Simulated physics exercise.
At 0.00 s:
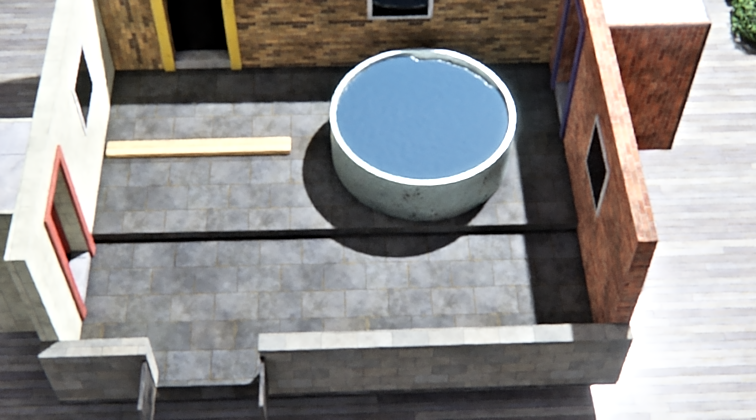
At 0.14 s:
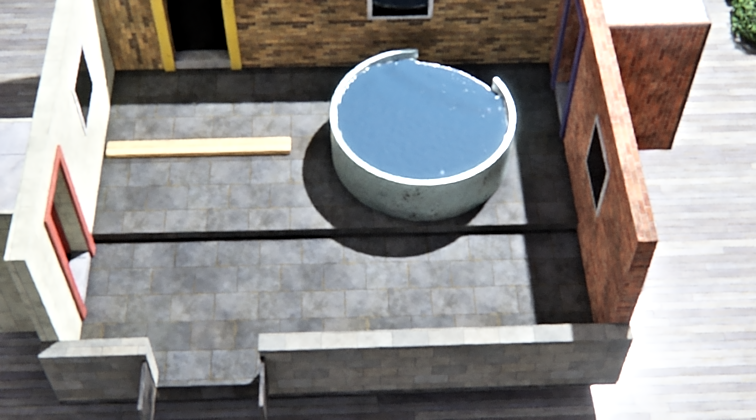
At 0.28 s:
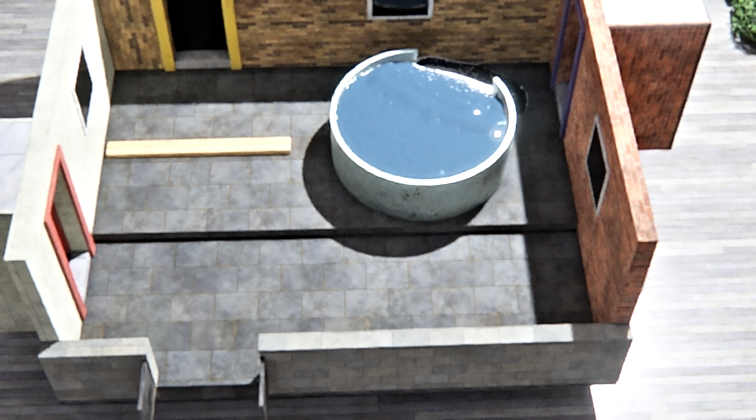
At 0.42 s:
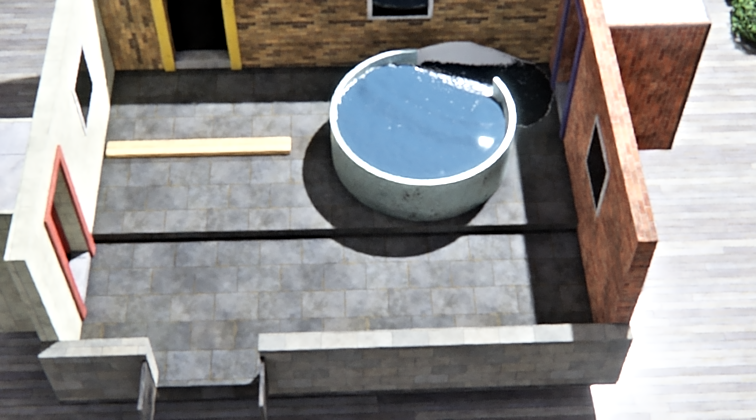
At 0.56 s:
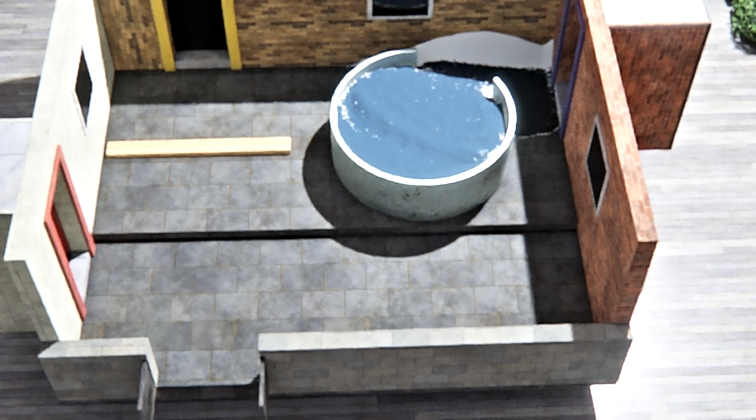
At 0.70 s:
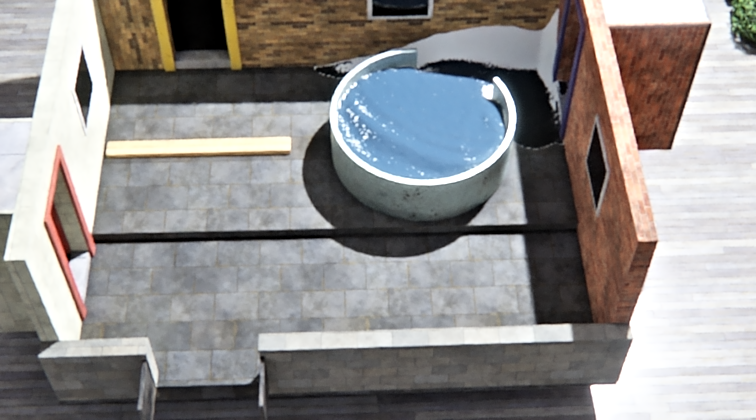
Water poured out of the round pool after a section of its far side broke away, spreading over the dark floor behind it toward the brick walls, while the pool's surface rippled and dipped slightly.
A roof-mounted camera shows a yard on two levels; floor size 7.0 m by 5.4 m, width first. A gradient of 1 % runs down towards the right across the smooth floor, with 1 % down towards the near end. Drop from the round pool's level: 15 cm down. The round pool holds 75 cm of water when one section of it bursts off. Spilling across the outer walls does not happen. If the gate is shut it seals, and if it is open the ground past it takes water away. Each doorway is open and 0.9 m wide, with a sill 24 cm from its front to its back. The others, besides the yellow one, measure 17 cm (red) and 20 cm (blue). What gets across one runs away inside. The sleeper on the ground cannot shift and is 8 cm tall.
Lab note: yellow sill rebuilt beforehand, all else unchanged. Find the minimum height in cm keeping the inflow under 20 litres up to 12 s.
Minimum height: About 7.5 cm.
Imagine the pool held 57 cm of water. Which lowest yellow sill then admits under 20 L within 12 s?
A step of about 5.5 cm does it.
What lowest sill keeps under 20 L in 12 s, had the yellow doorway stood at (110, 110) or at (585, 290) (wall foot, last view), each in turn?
16 and 14.0 cm.
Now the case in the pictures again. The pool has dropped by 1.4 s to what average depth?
Close to 51 cm deep on average.
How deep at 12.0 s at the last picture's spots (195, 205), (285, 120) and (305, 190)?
Going through the spots in order gives 1, 8 and 3 centimetres.
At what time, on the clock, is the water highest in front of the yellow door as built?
Near 6.0 seconds.
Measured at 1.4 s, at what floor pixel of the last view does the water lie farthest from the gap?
I'd put the front's tip around (217, 75).
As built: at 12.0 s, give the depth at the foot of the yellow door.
Some 7.5 cm.
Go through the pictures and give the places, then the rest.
The first frame shows the round pool at (422, 116) is whole and still, 75 cm deep; the yellow door at (196, 22) is dry.
In the second frame, the front is at a hidden place, 0.3 m from the gap on the far side; 0.4 m2 of floor is wet, 75 cm left at the back.
In the third frame, water pours out on the far side and has run 0.8 m, to (515, 86); about 13 cm deep outside, 75 cm at the back.
In the fourth frame, the front is at (530, 64), 1.3 m from the gap on the far side; 1.9 m2 of floor is wet, 75 cm left at the back.
In the fifth frame, the front is at (548, 64), 1.5 m from the gap on the far side; 2.4 m2 of floor is wet, 75 cm left at the back.
In the sixth frame, the front is at (322, 68), 1.6 m from the gap on the far side; 2.5 m2 of floor is wet, 72 cm left at the back; the yellow door at (196, 22), 4.1 m from the gap, is still 1.9 m from the nearest water.
After 1.4 s water covers 20 % of the floor, deepest (76 cm) near (542, 70); 1 cm at the yellow door, 0 litres in over its 17 cm sill.
After 3.0 s water covers 45 % of the floor, deepest (39 cm) near (574, 347); 4 cm at the yellow door, 0 litres in over its 17 cm sill.
After 12.0 s water covers 85 % of the floor, deepest (18 cm) near (348, 353); 8 cm at the yellow door, 0 litres in over its 17 cm sill.
At the yellow door as built, the water arrived by 1.4 s and peaked near 12 cm at 6.0 s.
With a sill of 6.5 cm, 37 litres would have come in within the 12 s; with 8.5 cm, 13 litres. So under 20 litres takes about 7.5 cm.
